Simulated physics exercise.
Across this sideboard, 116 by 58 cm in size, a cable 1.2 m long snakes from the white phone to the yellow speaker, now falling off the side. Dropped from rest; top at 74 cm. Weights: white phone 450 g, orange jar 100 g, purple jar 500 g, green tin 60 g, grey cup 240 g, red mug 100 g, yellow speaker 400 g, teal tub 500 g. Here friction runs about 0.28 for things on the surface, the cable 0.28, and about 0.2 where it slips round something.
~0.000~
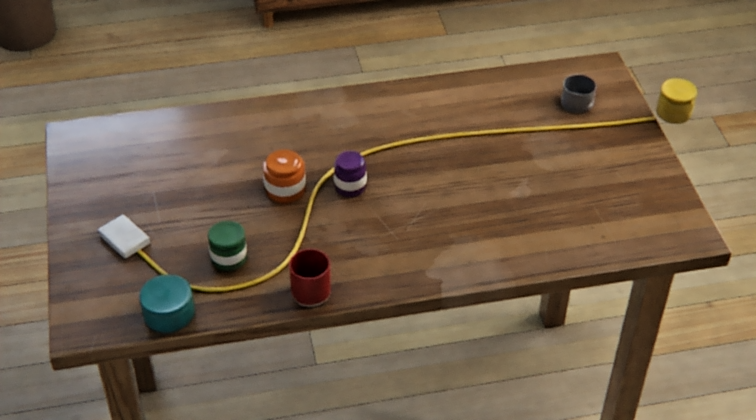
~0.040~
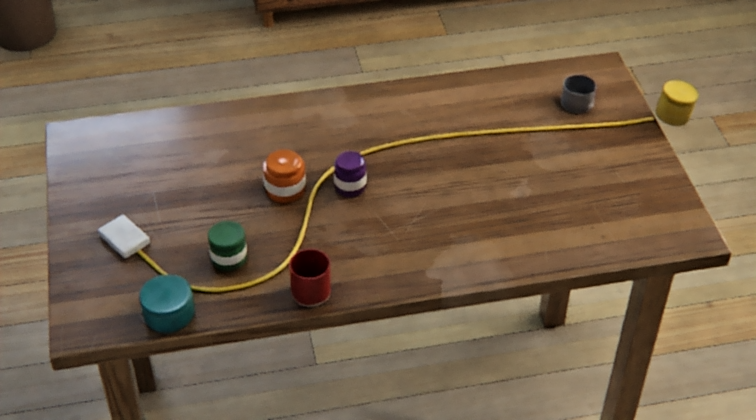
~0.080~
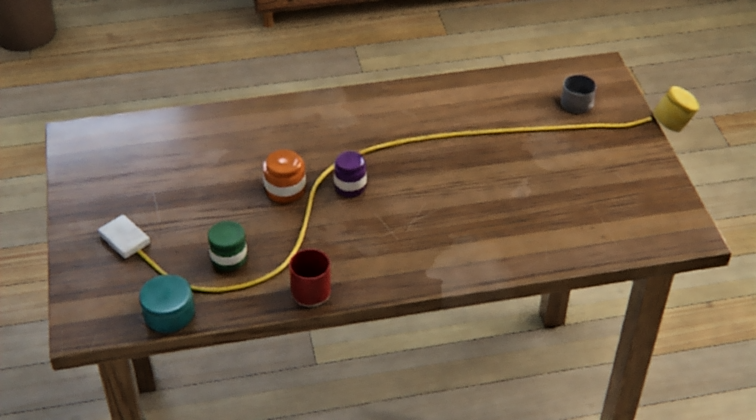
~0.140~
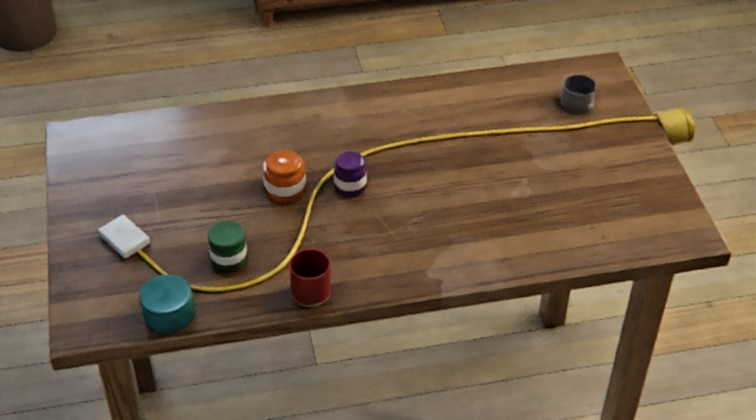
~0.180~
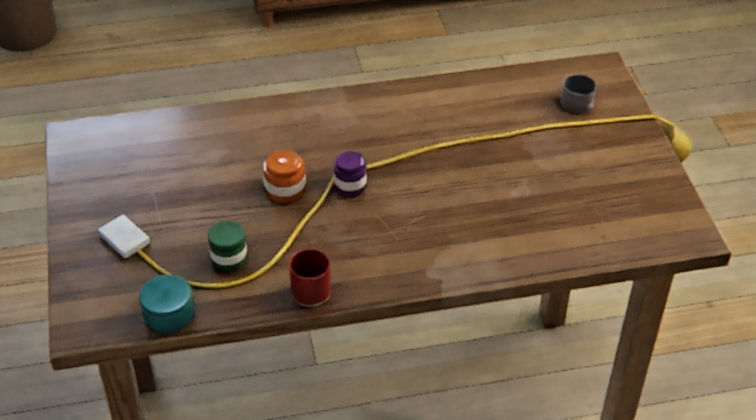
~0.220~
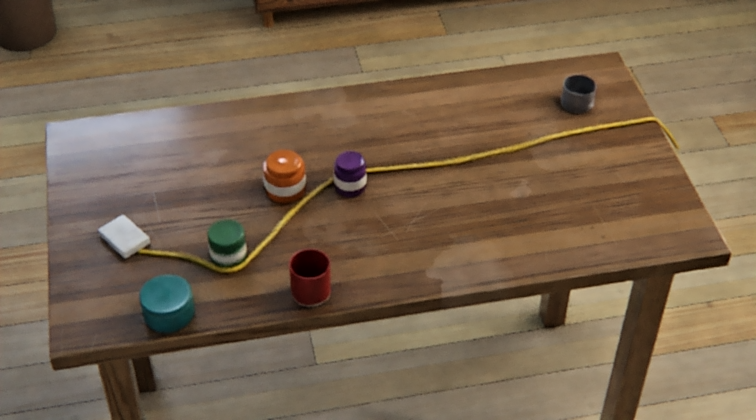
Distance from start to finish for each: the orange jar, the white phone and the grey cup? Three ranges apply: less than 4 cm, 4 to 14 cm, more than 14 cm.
My prediction: Most likely the orange jar ends up in the mid range, most likely the white phone ends up in the high range, most likely the grey cup ends up in the low range.
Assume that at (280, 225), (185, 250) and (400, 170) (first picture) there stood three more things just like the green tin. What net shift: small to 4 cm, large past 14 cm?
Going one by one, I'd say a long shift, then a long shift, then an in-between shift.
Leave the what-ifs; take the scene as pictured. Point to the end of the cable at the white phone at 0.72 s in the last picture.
In the last view it is close to (301, 196).
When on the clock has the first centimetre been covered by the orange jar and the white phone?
For the orange jar it's 0.34 s, while the white phone gets there at 0.32 s.
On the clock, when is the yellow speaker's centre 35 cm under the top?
The clock reads 0.50 s at that moment.
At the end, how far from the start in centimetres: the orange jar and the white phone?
For the orange jar it's 8 cm, while the white phone comes to 50 cm.
At 0.5 s, the cable's tail end at (179, 204); white phone 10 cm off its start, orange jar 6 cm off its start, green tin on its side, 32 cm off its start.
At 0.7 s, the cable's tail end at (301, 196); white phone 28 cm off its start, orange jar 7 cm off its start, green tin over the edge.
At 1.0 s, the cable's tail end at (373, 165); white phone 43 cm off its start at (350, 164), orange jar 7 cm off its start at (270, 135), green tin over the edge.
At 1.2 s, the cable's tail end at (418, 155); white phone 52 cm off its start, orange jar 7 cm off its start, green tin over the edge.
At 2.4 s, the cable's tail end at (418, 155); white phone 52 cm off its start at (396, 152), orange jar 7 cm off its start at (270, 135), grey cup 0 cm off its start at (580, 85), green tin over the edge.
